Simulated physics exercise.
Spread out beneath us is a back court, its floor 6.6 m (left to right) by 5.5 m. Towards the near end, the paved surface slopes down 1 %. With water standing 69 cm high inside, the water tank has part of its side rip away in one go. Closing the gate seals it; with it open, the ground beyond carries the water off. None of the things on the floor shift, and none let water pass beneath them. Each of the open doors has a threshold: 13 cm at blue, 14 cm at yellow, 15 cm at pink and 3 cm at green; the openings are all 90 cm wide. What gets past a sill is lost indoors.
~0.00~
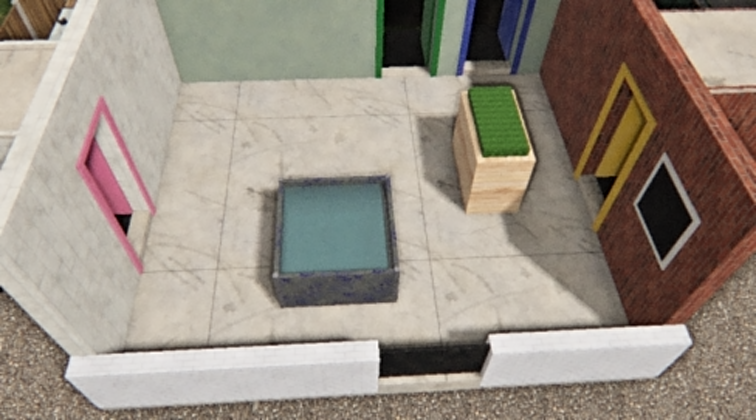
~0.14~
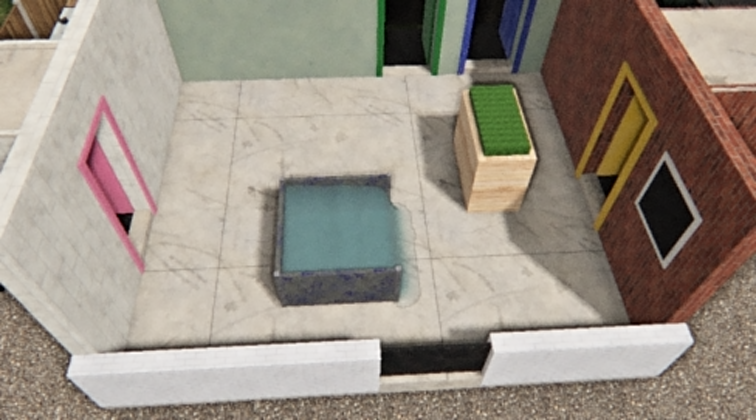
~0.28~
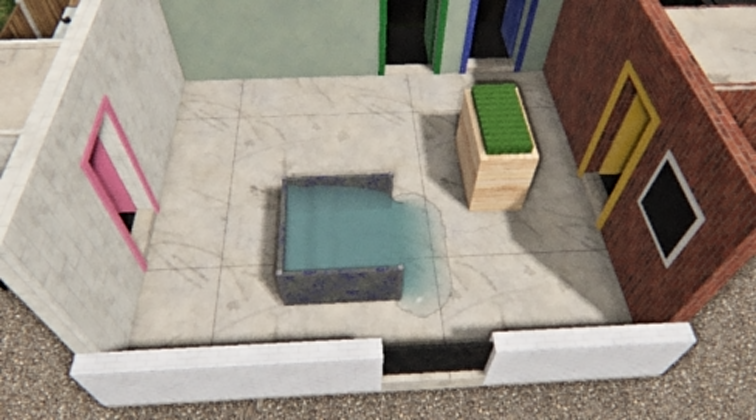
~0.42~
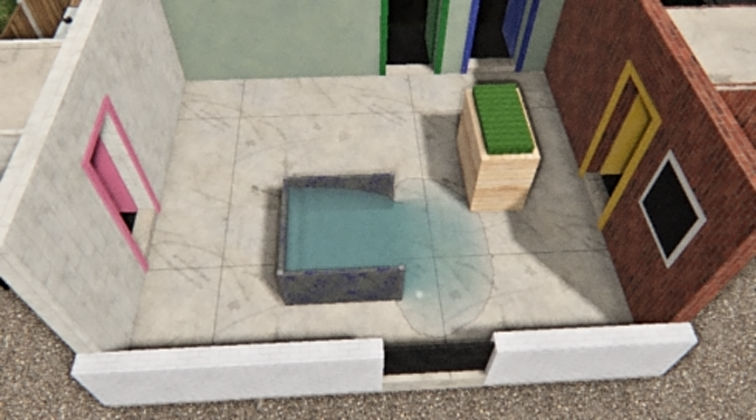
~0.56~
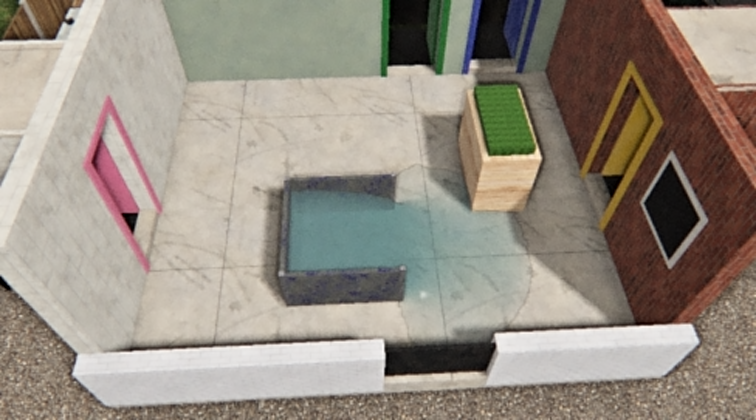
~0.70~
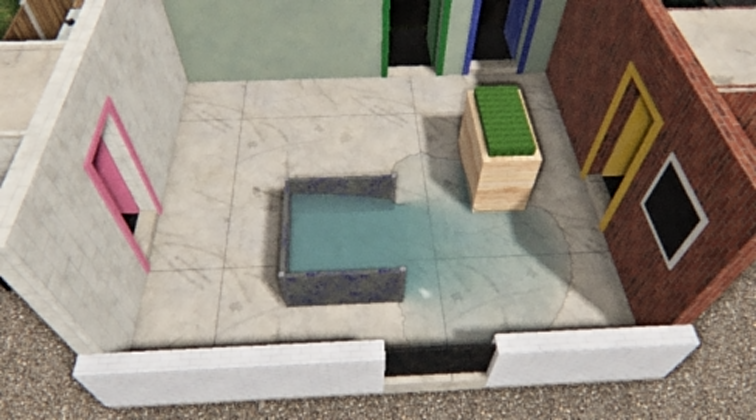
Water sits still in a dark, square tank on a pale paved court, beside a wooden box topped with green. The tank's right side breaks away and water pours out through the gap, fanning across the paving, then spreading thinly around the box's base and on toward the brick wall at right.
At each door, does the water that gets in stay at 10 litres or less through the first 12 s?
Result: At the blue door the amount will stay short of the limit. At the yellow door the amount will climb above the limit. At the pink door the amount will stay short of the limit. At the green door the amount will climb above the limit.
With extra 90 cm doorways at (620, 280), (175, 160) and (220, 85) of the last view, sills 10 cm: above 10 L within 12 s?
Well, the first is on the high side, the second is on the low side, and the third is on the low side.
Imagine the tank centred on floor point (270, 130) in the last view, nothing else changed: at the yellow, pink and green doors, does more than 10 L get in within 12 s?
Yellow stays inside, pink stays inside, green goes beyond, judged against that limit.
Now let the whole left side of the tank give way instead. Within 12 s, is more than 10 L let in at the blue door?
Then the blue door ends up within bounds.
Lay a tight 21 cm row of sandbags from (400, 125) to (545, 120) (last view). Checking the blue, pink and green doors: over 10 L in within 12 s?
Then, at the blue door it's not exceeded, at the pink door it's not exceeded, at the green door it's not exceeded.
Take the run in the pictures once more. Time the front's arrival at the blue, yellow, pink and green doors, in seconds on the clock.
Doors: Blue 2.4 s / yellow 1.0 s / pink 6.5 s / green 1.8 s.
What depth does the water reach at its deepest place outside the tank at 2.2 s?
About 38 cm at most.
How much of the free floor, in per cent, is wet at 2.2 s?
Roughly 40 % of the floor.
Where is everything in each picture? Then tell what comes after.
The first picture shows the water tank at (336, 226) is whole and still, 69 cm deep.
In the second picture, water pours out at (390, 243) and has run 0.8 m, to (400, 304); typically 9 cm deep outside, 69 cm at the water tank's back.
In the third picture, the front is at (434, 305), 1.0 m from the gap at (392, 243); 1.2 m2 of floor is under water; 66 cm left at the back of the water tank.
In the fourth picture, water pours out at (393, 244) and has run 1.4 m, to (479, 303); typically 9 cm deep outside, 58 cm at the water tank's back.
In the fifth picture, water pours out at (394, 245) and has run 1.9 m, to (525, 271); typically 8 cm deep outside, 58 cm at the water tank's back.
In the sixth picture, the front is at (565, 263), 2.4 m from the gap at (394, 246); 5.6 m2 of floor is under water; 51 cm left at the back of the water tank.
After 1.4 s water covers 25 % of the floor and is deepest (38 cm) near (638, 352); blue door not reached, yellow door 20 cm at the sill, 12 L in, pink door not reached, green door not reached.
After 2.2 s water covers 40 % of the floor and is deepest (38 cm) near (634, 339); blue door not reached, yellow door 20 cm at the sill, 41 L in, pink door not reached, green door 6 cm at the sill, 1 L in.
After 3.5 s water covers 50 % of the floor and is deepest (18 cm) near (638, 352); blue door 7 cm at the sill, 0 L in, yellow door 13 cm at the sill, 54 L in, pink door not reached, green door 7 cm at the sill, 31 L in.
After 7.0 s water covers 75 % of the floor and is deepest (11 cm) near (125, 378); blue door 5 cm at the sill, 1 L in, yellow door 4 cm at the sill, 55 L in, pink door 3 cm at the sill, 0 L in, green door 4 cm at the sill, 50 L in.
After 12.0 s water covers 95 % of the floor and is deepest (10 cm) near (583, 355); blue door 2 cm at the sill, 1 L in, yellow door 4 cm at the sill, 55 L in, pink door 7 cm at the sill, 0 L in, green door 1 cm at the sill, 51 L in.
